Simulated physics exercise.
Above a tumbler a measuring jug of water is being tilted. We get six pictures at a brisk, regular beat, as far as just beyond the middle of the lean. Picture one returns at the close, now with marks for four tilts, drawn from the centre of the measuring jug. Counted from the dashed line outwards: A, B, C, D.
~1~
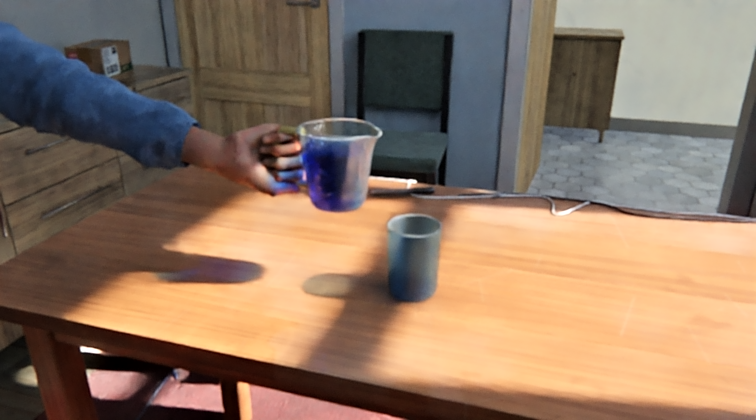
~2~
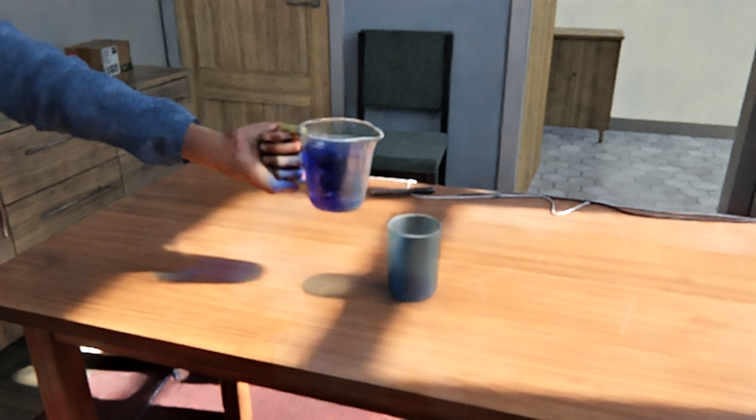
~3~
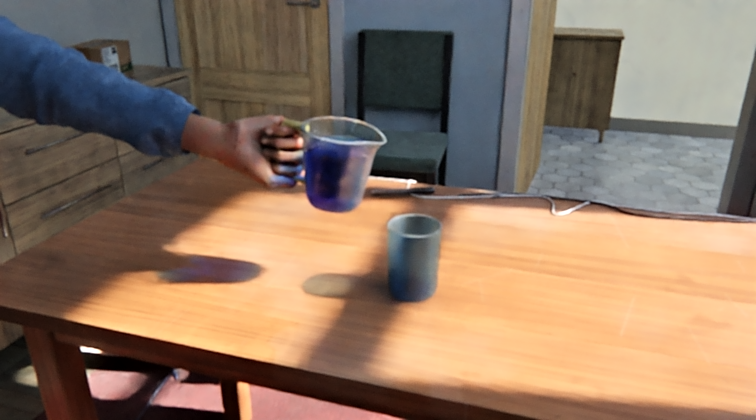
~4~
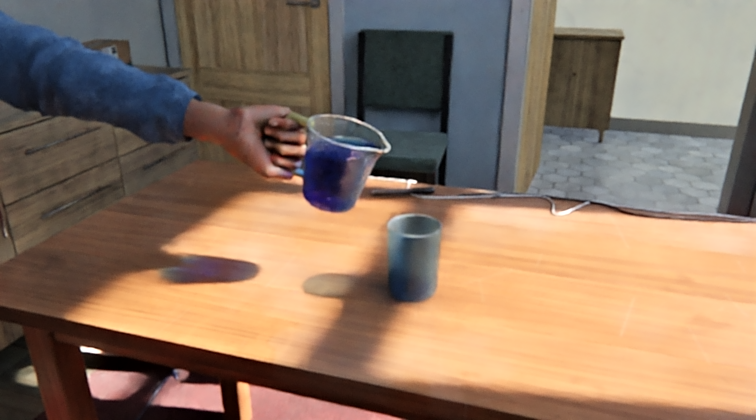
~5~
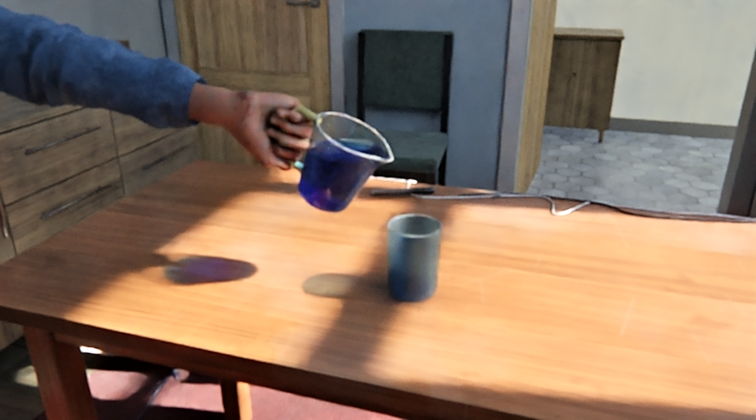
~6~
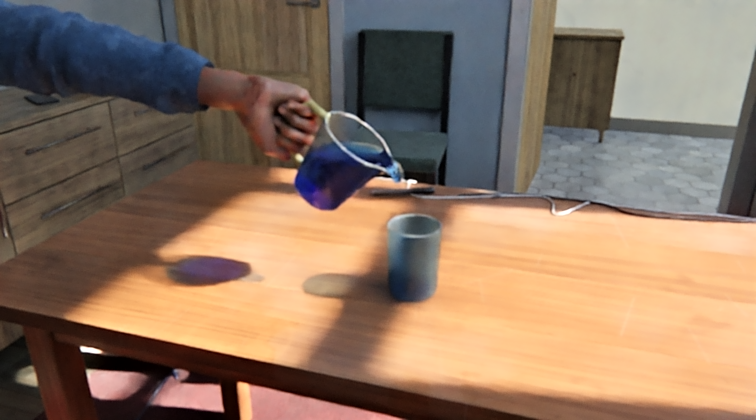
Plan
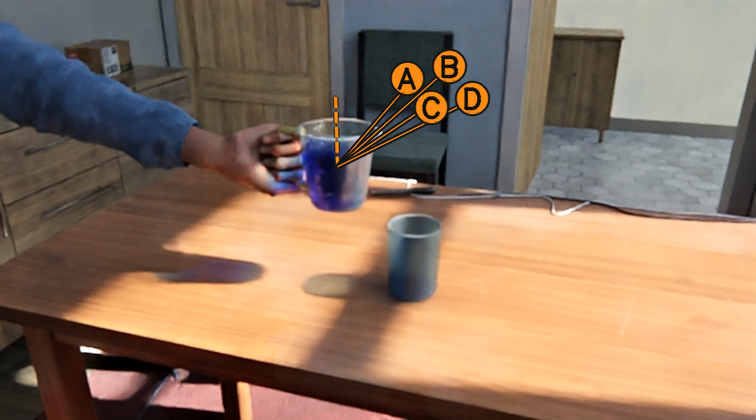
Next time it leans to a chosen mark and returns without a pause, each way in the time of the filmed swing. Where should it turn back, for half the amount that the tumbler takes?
It is C.
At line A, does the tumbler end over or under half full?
Under.
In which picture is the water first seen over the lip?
In picture 6.
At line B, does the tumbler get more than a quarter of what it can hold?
Yes, clearly.
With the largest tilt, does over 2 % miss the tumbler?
No, it does not.
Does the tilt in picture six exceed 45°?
No.
In orange, A at (399, 95); B at (437, 77); C at (415, 114); D at (457, 107).
With A, the tumbler ends with about 23 % of what it can hold.
With B, the tumbler ends with about 35 % of what it can hold.
With C, the tumbler ends with about 50 % of what it can hold.
With D, the tumbler ends with about 66 % of what it can hold.
